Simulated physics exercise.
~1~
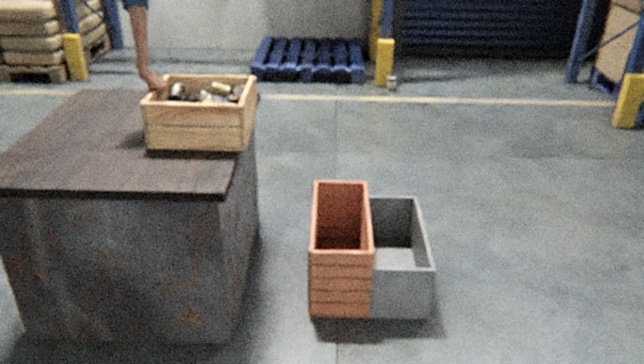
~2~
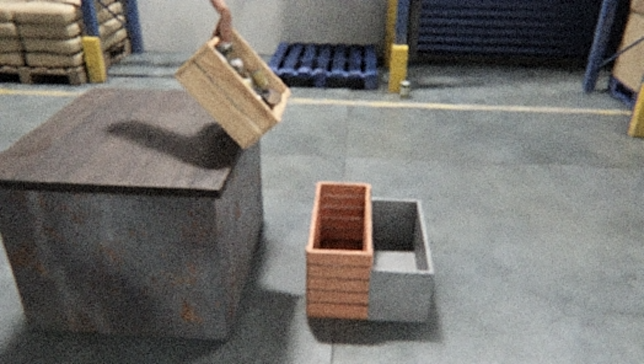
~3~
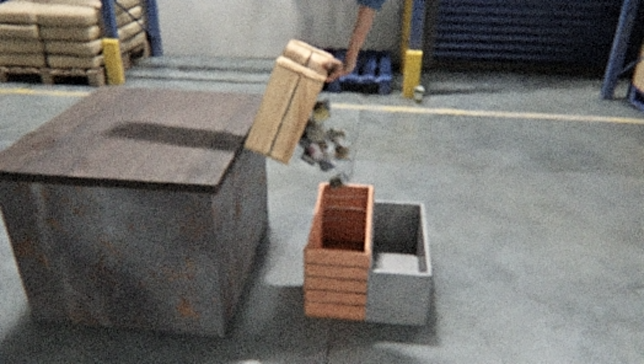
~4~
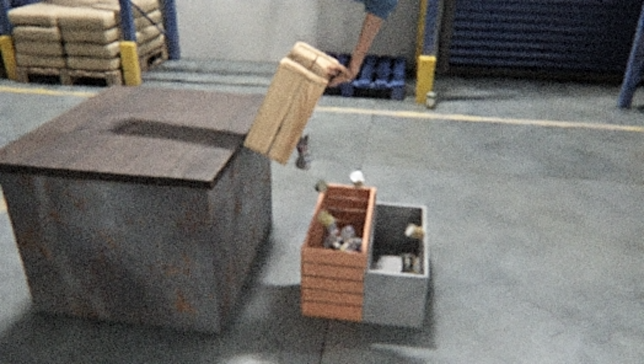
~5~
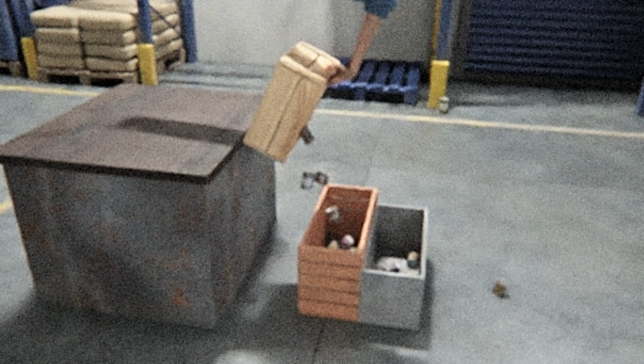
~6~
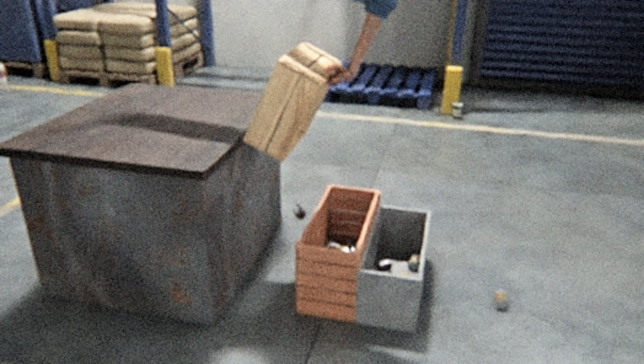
In a warehouse, a hand lifted a wooden box of small tins off a bench and tipped it steeply, spilling them mostly into the orange box, with some in the grey tub and a couple left on the floor.
